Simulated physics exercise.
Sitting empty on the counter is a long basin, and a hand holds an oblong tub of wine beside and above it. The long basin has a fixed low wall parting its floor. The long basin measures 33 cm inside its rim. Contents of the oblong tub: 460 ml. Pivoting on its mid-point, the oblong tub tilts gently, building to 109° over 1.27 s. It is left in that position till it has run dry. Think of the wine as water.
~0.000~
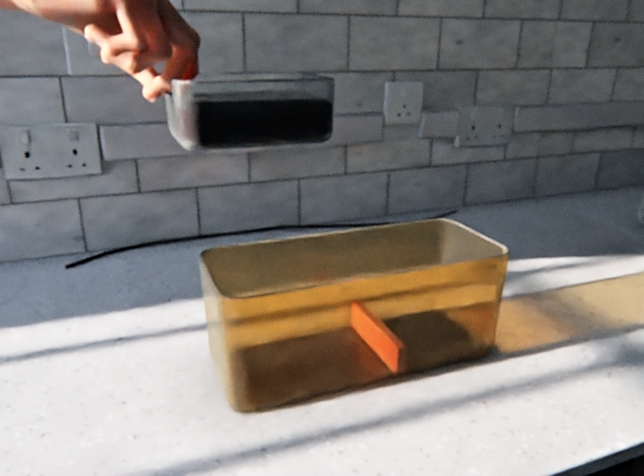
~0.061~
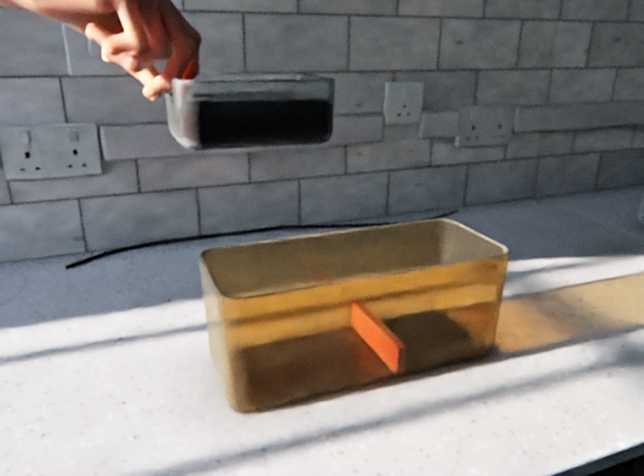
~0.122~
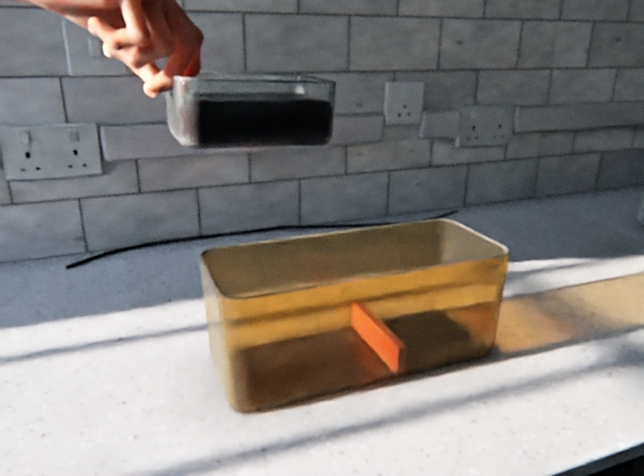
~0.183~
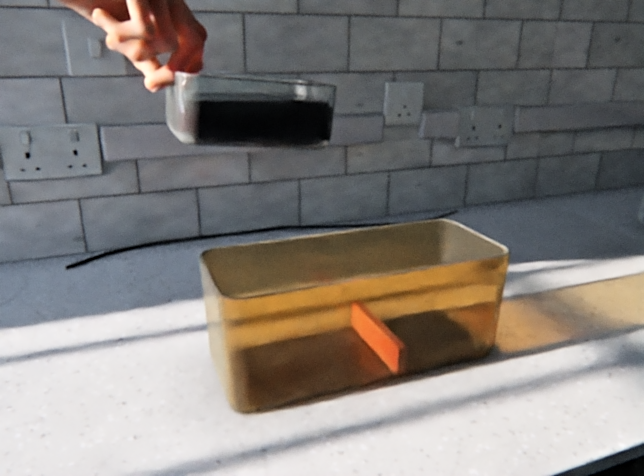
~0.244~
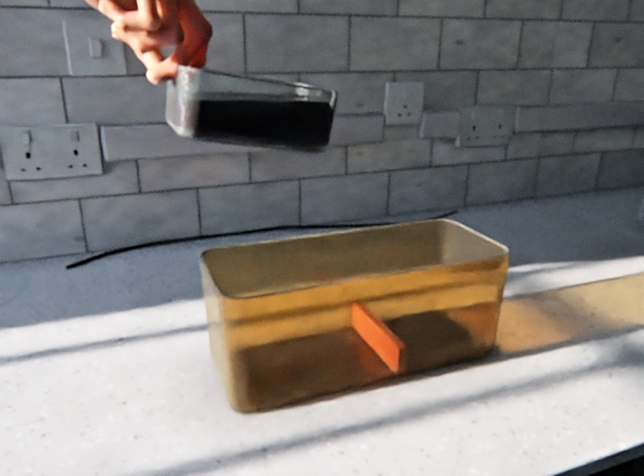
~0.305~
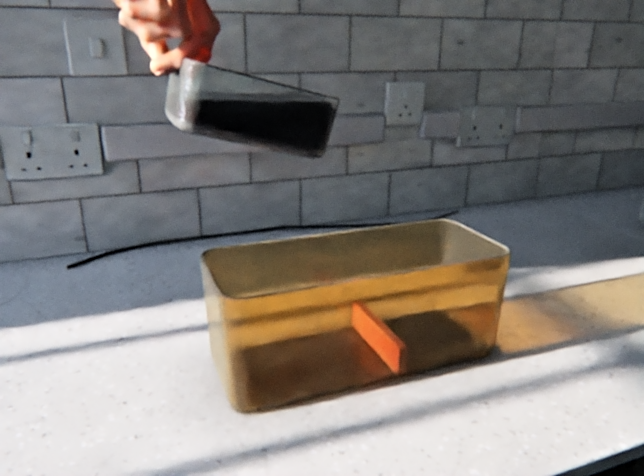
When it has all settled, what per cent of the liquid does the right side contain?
The right side contains about 45 per cent.
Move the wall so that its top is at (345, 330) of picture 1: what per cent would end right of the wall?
In that case some 65 per cent.
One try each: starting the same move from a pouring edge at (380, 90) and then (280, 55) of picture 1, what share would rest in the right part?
I'd expect close to 75 per cent and then close to 5 per cent.
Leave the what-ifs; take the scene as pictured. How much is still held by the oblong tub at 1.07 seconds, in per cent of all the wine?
Near 6 percent, more or less.
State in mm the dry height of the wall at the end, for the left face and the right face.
Left: Roughly 24 mm; right: Roughly 22 mm.
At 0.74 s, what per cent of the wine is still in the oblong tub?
I'd estimate some 32 % remains.
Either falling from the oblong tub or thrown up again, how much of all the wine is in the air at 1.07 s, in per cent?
Close to 8 per cent.
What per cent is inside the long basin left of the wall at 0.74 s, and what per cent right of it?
Around 12 percent on the left and 14 on the right.
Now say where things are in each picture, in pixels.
In the first frame, it leans 0°; its right rim is at (317, 78); the wine meets the walls at (173, 100) and (313, 95); the long basin's rim runs from (209, 275) to (479, 235); the wall's top is at (376, 322).
In the second frame, it leans 1°; its right rim is at (317, 79); the wine meets the walls at (173, 100) and (314, 96).
In the third frame, it leans 2°; its right rim is at (318, 81); the wine meets the walls at (173, 98) and (313, 96).
In the fourth frame, it leans 5°; its right rim is at (319, 85); the wine meets the walls at (173, 97) and (314, 98).
In the fifth frame, it leans 10°; its right rim is at (321, 91); the wine meets the walls at (175, 97) and (315, 98).
In the sixth frame, it leans 15°; its right rim is at (322, 98); the wine meets the walls at (173, 98) and (317, 98).
Then, 0.74 s in, the tilt is 69° and 32 per cent is still to pour, 13 is left of the wall and 13 right of it.
Then, 1.07 s in, the tilt is 102° and 6 per cent is still to pour, 42 is left of the wall and 44 right of it.
Then, 1.40 s in, the tilt is 109° and 0 per cent is still to pour, 53 is left of the wall and 45 right of it.
Then, 1.77 s in, the tilt is 109° and 0 per cent is still to pour, 53 is left of the wall and 45 right of it.
Finally, 53 per cent lies left of the wall, 45 right of it and 2 outside.
